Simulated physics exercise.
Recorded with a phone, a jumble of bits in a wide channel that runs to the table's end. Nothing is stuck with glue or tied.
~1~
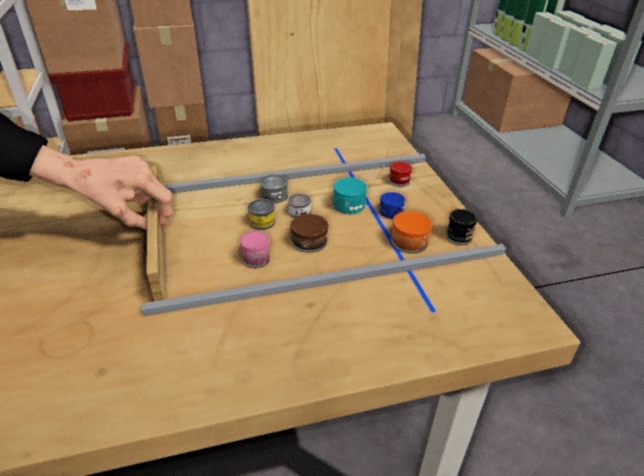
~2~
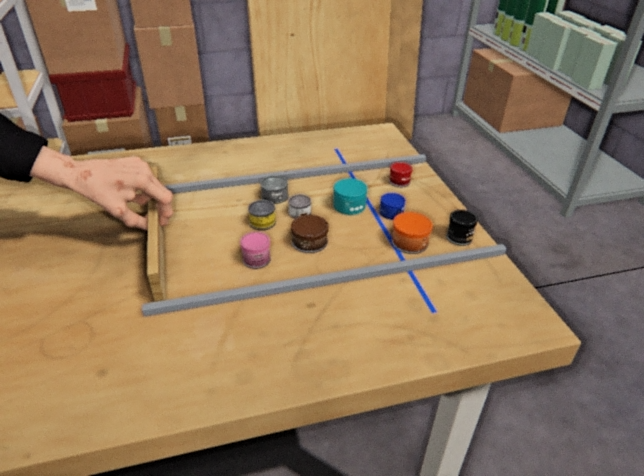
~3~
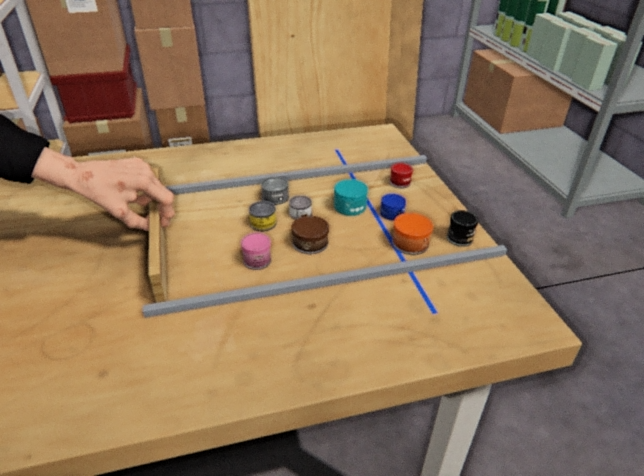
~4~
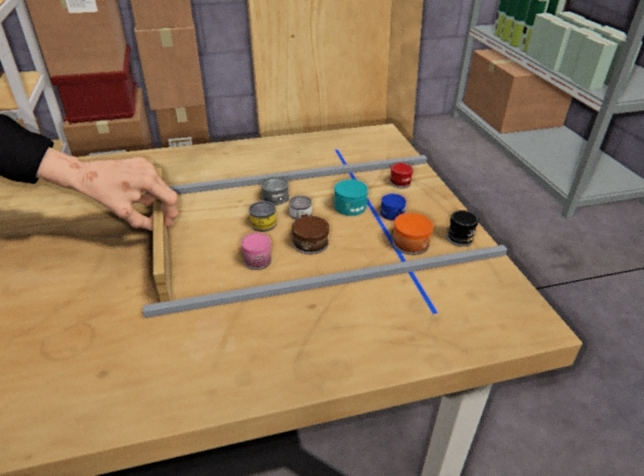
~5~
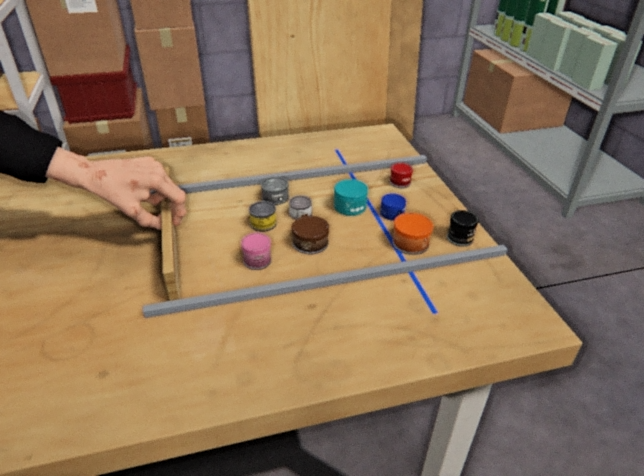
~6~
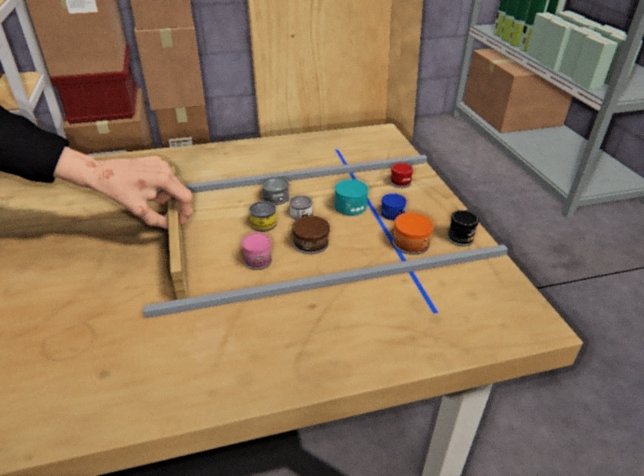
A hand sliding a wooden board slightly right between two grey rails on a table, the scattered coloured tubs ahead staying still.
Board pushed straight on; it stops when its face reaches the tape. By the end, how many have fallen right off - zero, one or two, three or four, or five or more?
I expect the drop count to stay at nothing.
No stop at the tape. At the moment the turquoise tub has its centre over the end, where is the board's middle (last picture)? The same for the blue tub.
The middle sits near (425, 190) for the first and near (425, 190) for the other.
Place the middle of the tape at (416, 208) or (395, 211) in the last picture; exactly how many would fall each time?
Counts: 1, 0.
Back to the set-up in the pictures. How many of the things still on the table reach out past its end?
I'd say 0 of them.
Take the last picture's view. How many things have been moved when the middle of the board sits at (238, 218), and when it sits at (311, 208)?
Moved so far: 1, then 6.
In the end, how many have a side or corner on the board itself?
5 in contact.
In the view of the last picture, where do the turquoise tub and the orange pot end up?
The turquoise tub settles near (402, 186); as for the orange pot, near (438, 231).
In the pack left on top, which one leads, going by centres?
Black tin.
Soon after, none off yet; black tin at rest near (463, 228); red tin at rest near (401, 175); blue tub at rest near (393, 207).
At rest, the number that fall off is zero.
